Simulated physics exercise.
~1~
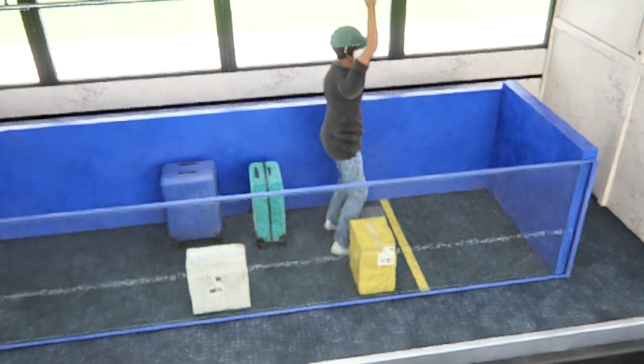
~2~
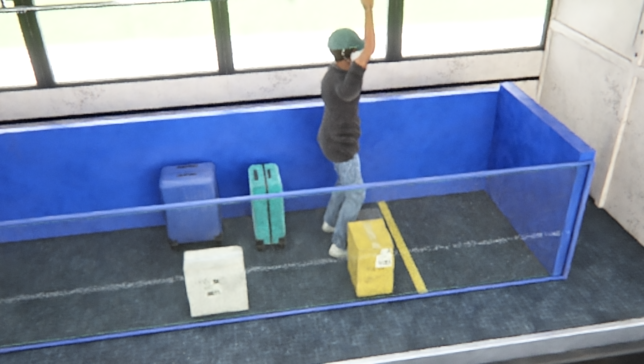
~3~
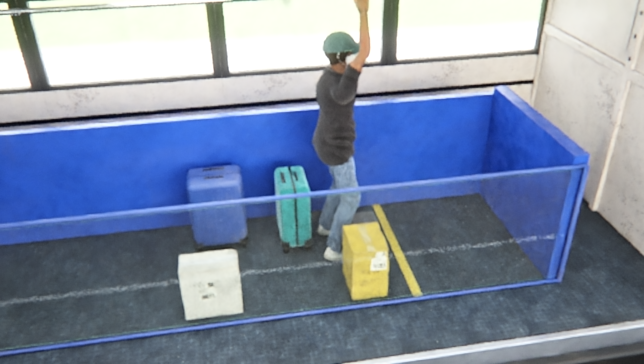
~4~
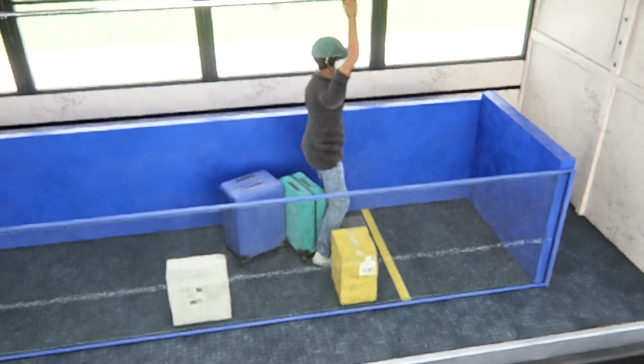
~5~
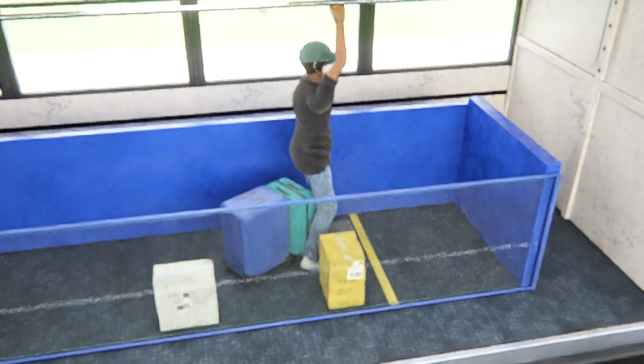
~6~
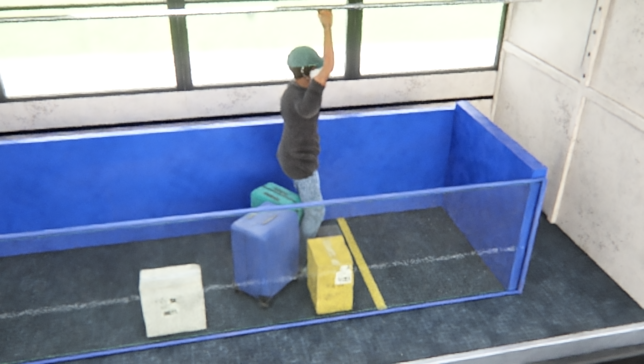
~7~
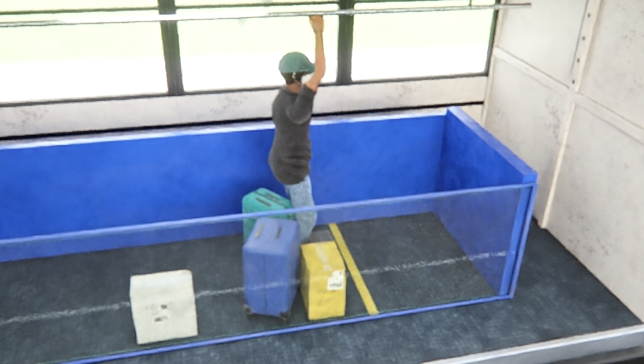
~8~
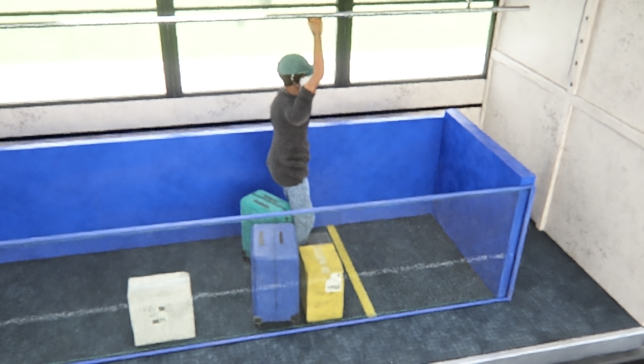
A person in a green cap stood with one arm raised while a blue suitcase and a smaller teal one rolled right, then the blue one swung toward the near side and stopped upright beside the yellow pack, with the teal one behind it.
